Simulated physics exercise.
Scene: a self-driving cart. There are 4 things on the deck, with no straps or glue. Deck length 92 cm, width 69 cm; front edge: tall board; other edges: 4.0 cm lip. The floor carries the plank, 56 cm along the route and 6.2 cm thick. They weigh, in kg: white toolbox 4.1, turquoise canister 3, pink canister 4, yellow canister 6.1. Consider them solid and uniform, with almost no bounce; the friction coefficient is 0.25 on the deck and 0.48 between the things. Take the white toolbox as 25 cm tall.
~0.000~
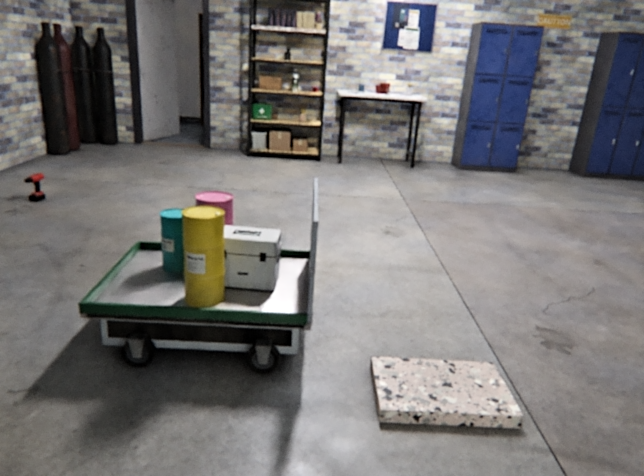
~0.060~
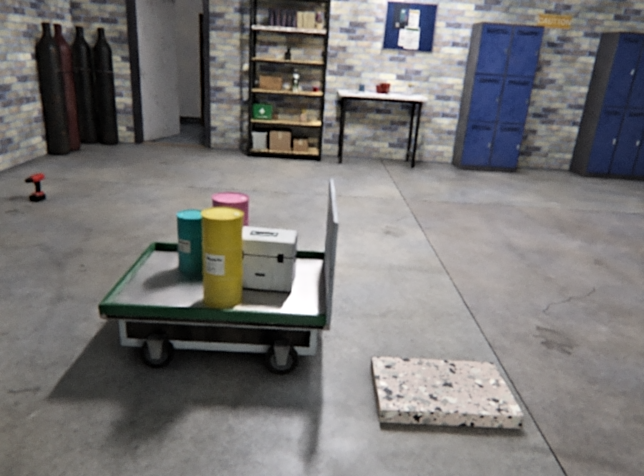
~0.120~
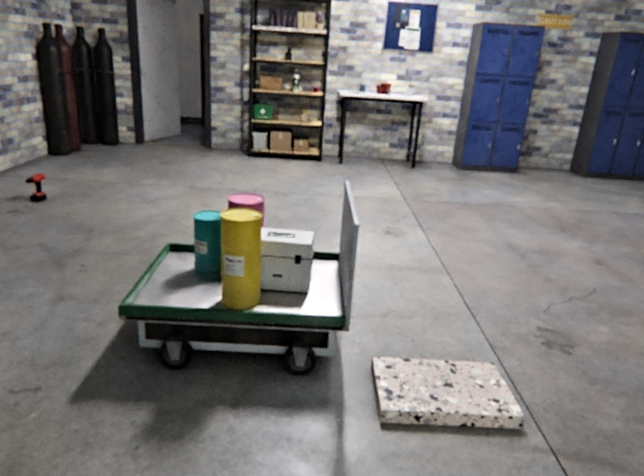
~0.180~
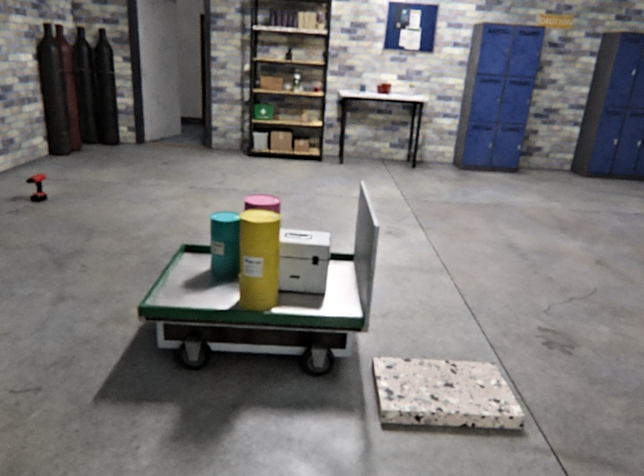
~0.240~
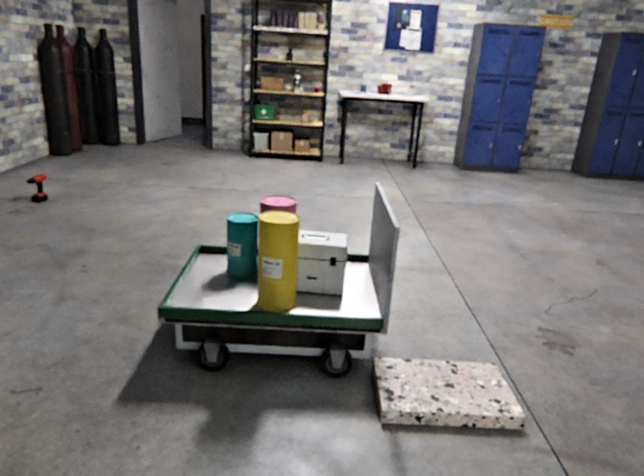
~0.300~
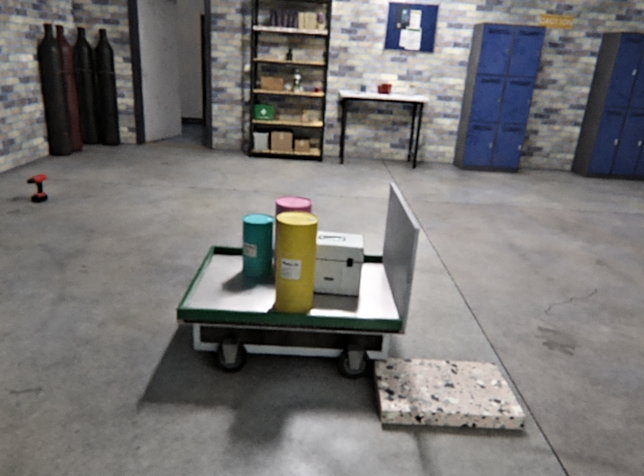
In a workshop, a cart carrying three canisters and a white toolbox rolls right to a speckled plank.
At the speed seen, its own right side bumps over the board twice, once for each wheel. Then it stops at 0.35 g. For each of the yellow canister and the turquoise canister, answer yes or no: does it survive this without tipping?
Yellow canister - no; turquoise canister - yes.
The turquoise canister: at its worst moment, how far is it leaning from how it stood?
The peak tilt is 10°.
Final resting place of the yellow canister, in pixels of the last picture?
At about (606, 279).
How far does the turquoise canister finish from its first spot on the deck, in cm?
Net distance near 16 cm.
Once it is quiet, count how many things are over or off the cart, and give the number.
My answer is 1.
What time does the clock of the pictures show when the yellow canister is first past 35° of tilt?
0.8 s or so.
After 0.70 s, cart 91 cm along; yellow canister 29° off upright near (394, 253); white toolbox moved 6 cm.
After 1.00 s, cart 130 cm along; yellow canister on its side near (443, 259); turquoise canister 4° off upright near (442, 248); pink canister 6° off upright.
After 1.60 s, cart 202 cm along; yellow canister on its side near (583, 282); turquoise canister moved 7 cm near (580, 259); white toolbox moved 6 cm.
In the end (2.4 s), toppled on the deck, yellow canister; not toppled but over 10 cm from the start, turquoise canister and pink canister; white toolbox under 10 cm from the start. At the end, from the last picture's camera, yellow canister near (606, 279), turquoise canister near (607, 259).
